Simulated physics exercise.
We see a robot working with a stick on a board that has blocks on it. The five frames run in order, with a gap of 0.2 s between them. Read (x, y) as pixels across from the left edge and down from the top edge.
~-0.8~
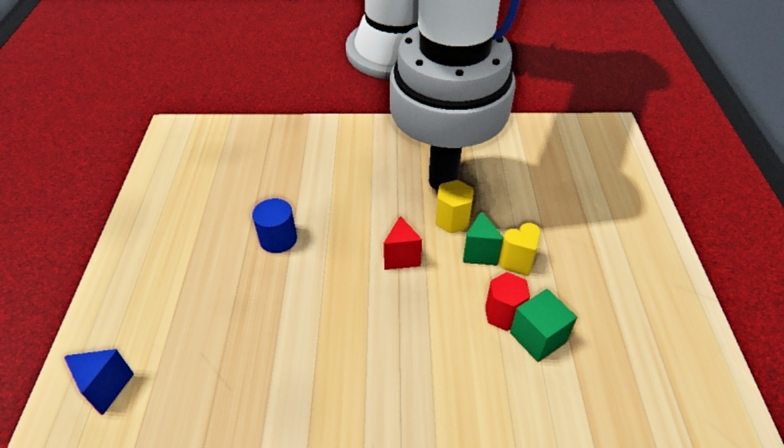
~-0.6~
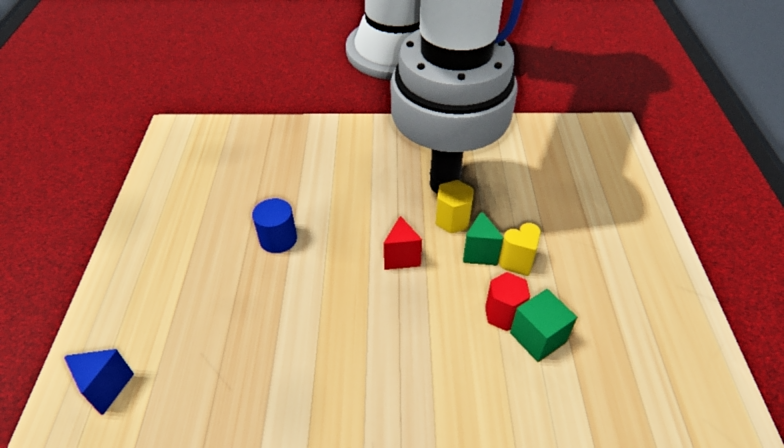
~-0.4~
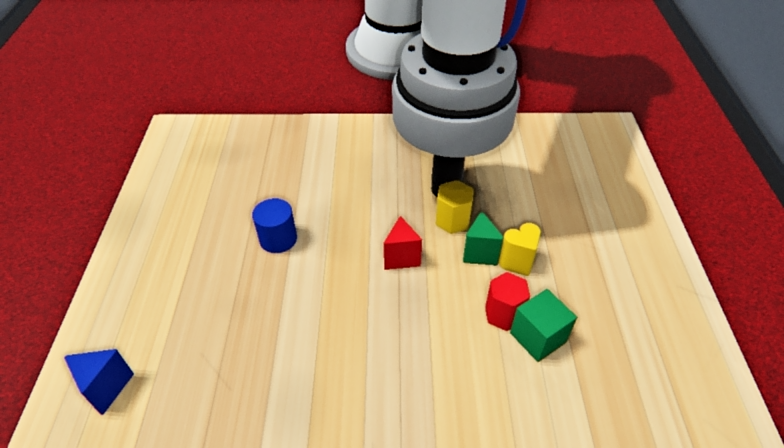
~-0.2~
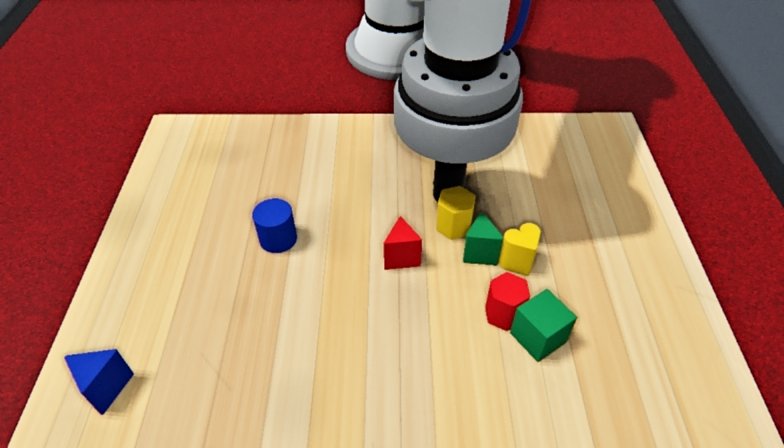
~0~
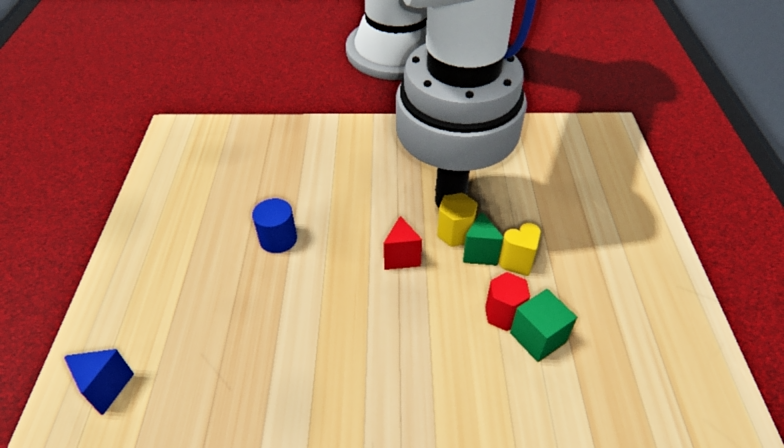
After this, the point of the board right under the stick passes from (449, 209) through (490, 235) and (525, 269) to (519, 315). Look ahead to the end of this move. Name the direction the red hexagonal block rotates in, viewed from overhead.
It twists clockwise.
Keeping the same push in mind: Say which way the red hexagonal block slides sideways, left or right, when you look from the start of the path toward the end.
Shifted right.
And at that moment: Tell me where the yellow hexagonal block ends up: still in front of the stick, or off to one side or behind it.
Prediction: Slipped aside.
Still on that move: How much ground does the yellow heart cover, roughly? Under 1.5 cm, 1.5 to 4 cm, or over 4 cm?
Once the path is done, the yellow heart lies more than 4 cm from its present place.
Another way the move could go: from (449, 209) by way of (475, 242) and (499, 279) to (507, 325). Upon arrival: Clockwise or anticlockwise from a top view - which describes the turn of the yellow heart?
Viewed from above: Anti-clockwise.
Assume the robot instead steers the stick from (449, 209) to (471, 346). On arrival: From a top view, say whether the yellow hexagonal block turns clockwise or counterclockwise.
Looking down on the board, it turns clockwise.
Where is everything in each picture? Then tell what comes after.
In the first frame, stick tip (443, 182); block tops, yellow hexagonal block (456, 193); red hexagonal block (510, 288); yellow heart (525, 236); green four-sided block (547, 312).
In the second frame, stick (444, 186); blocks unchanged.
In the third frame, stick (446, 191); blocks unchanged.
In the fourth frame, stick (448, 196); yellow hexagonal block (457, 199).
In the fifth frame, stick (450, 202); yellow hexagonal block (458, 206); red hexagonal block (510, 288); yellow heart (525, 236); green four-sided block (547, 312).
On the path given first. One third of the way, stick (493, 230); yellow hexagonal block (465, 222), turned 45° clockwise.
Two thirds of the way, stick (527, 263); yellow hexagonal block (465, 222), turned 45° clockwise; yellow heart (551, 264).
At the end, stick (521, 308); yellow hexagonal block (465, 222), turned 45° clockwise; red hexagonal block (496, 305), turned 35° clockwise; yellow heart (562, 285), turned 50° anticlockwise; green four-sided block (553, 322), turned 25° clockwise.
